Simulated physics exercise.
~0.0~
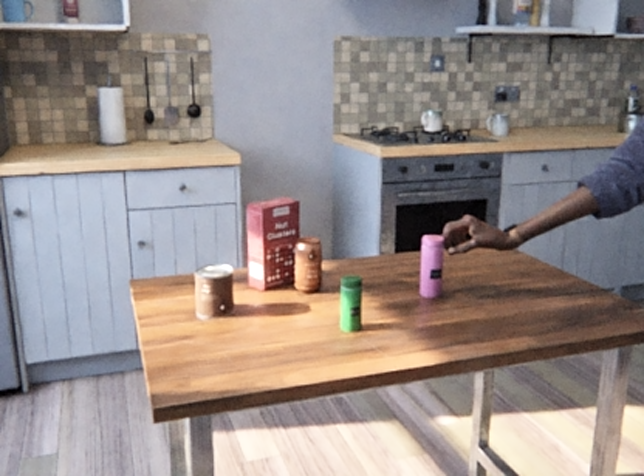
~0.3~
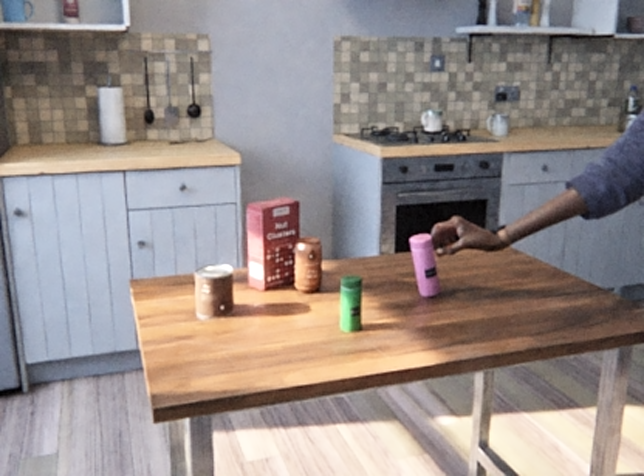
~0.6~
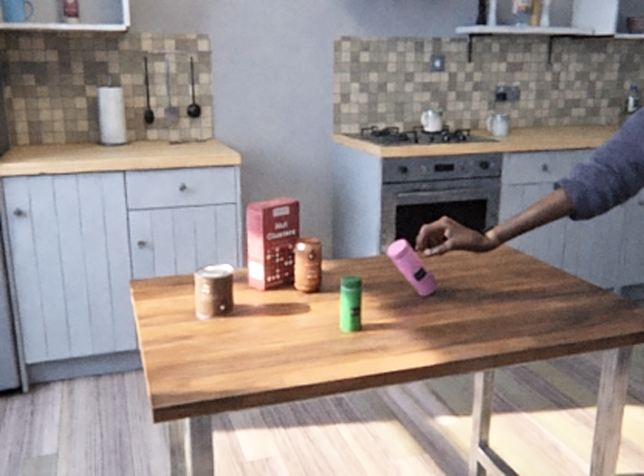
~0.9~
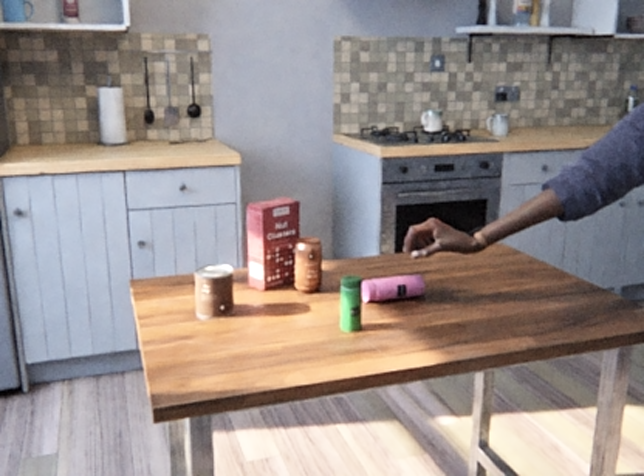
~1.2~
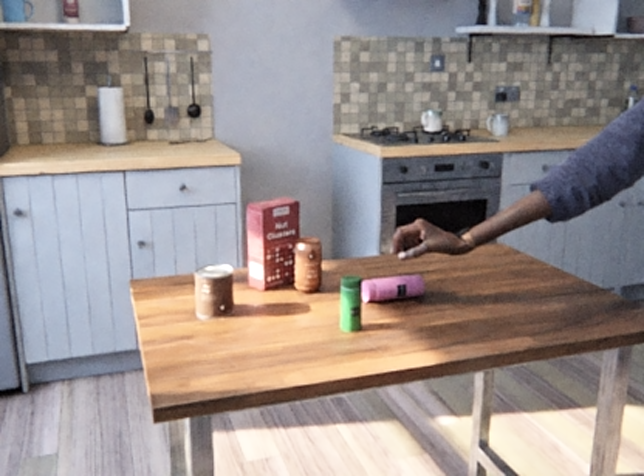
A pink shaker on a wooden kitchen table is pushed leftward near its top by a hand reaching in from the right, tilts steadily and topples, ending on its side behind the green shaker while the red packet, orange can and brown tin stay put.
